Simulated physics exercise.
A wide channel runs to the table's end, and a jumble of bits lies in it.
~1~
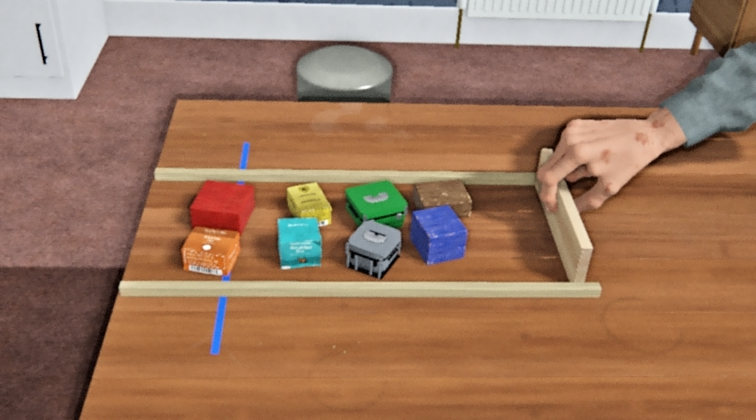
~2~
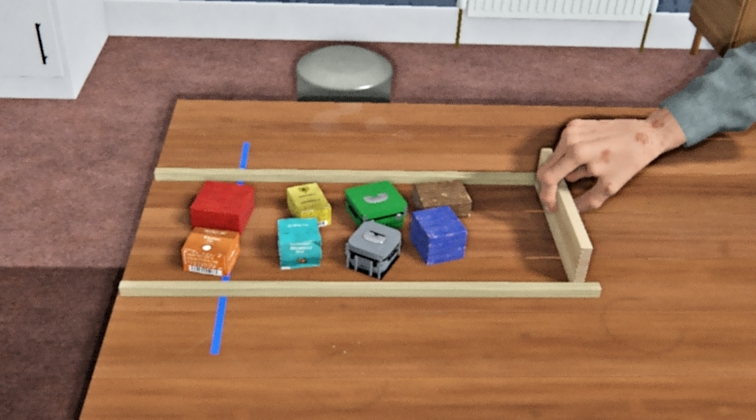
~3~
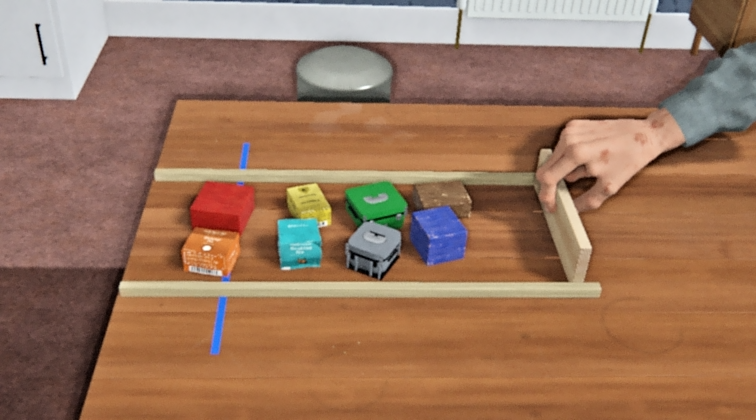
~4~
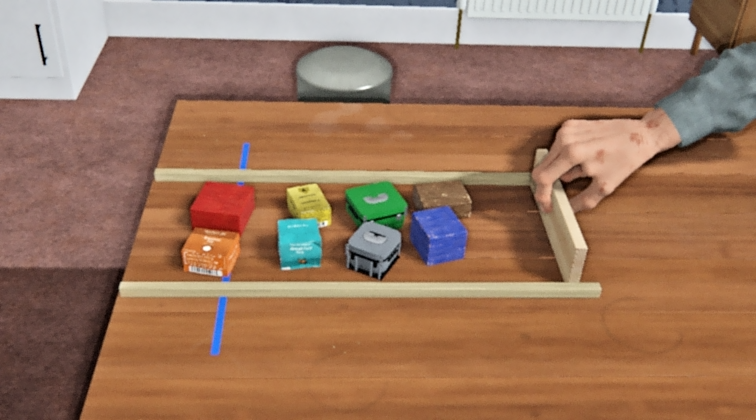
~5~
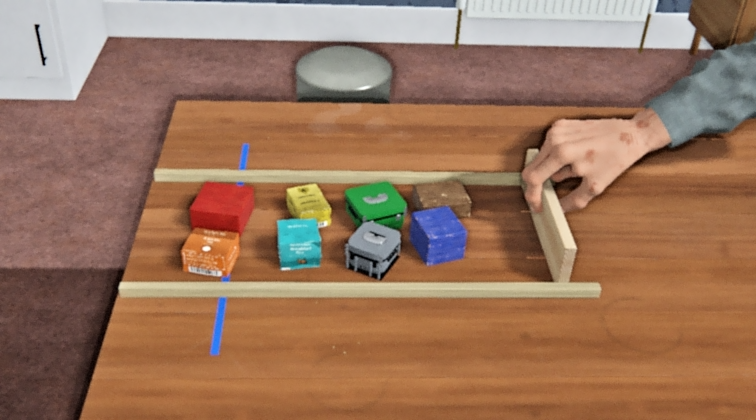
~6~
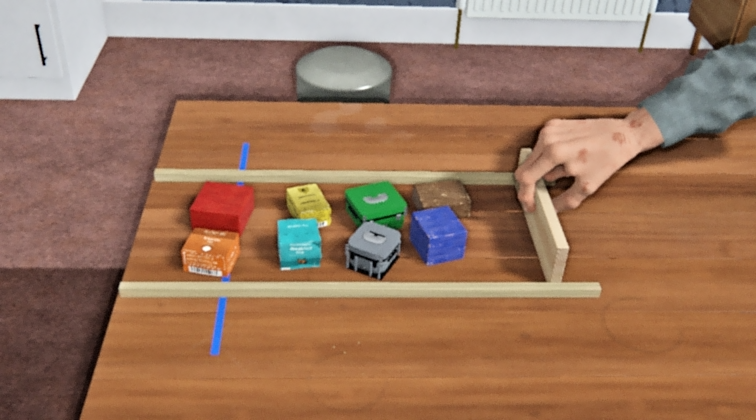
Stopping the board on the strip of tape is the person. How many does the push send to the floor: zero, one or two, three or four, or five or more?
Off the edge will go three or four.
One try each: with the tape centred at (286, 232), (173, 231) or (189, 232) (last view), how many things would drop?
Counts per try, in order: 1 / 5 / 5.
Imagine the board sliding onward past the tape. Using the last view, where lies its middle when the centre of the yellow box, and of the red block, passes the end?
When the yellow box crosses, the middle is near (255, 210); when the red block crosses, near (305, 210).
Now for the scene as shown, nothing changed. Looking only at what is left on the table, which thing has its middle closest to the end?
The one you want is the green case.
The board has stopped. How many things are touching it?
At rest, 3 are in contact.
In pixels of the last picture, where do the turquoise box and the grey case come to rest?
The turquoise box stops around (160, 253); the grey case around (203, 264).
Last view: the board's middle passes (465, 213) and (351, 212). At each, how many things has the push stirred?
The counts are 1 and 8.
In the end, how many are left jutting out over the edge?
That comes to 1 of them.
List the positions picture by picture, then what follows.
Orange box (211, 251); red block (223, 208); turquoise box (299, 243); board (561, 214); tape (233, 231), in the first picture.
Red block (223, 208); blue block (438, 235), in the second picture.
Turquoise box (299, 243); brown block (442, 200), in the third picture.
Orange box (212, 252); grey case (374, 250), in the fourth picture.
Red block (223, 209); yellow box (308, 207), in the fifth picture.
Orange box (211, 252); red block (223, 209); turquoise box (299, 244); board (539, 214); tape (233, 232), in the sixth picture.
Soon after, none off yet; orange box at rest near (211, 252); red block at rest near (223, 209); turquoise box at rest near (299, 244).
Then, none off yet; orange box at rest near (209, 252); red block moved a little near (199, 209); turquoise box moved about its own width near (255, 248).
Further on, none off yet; orange box moved about its own width near (165, 252); red block tipped well over near (114, 228); turquoise box moved well along near (210, 252).
At rest, the number that fall off is three or four; fallen, yellow box, red block and orange box.
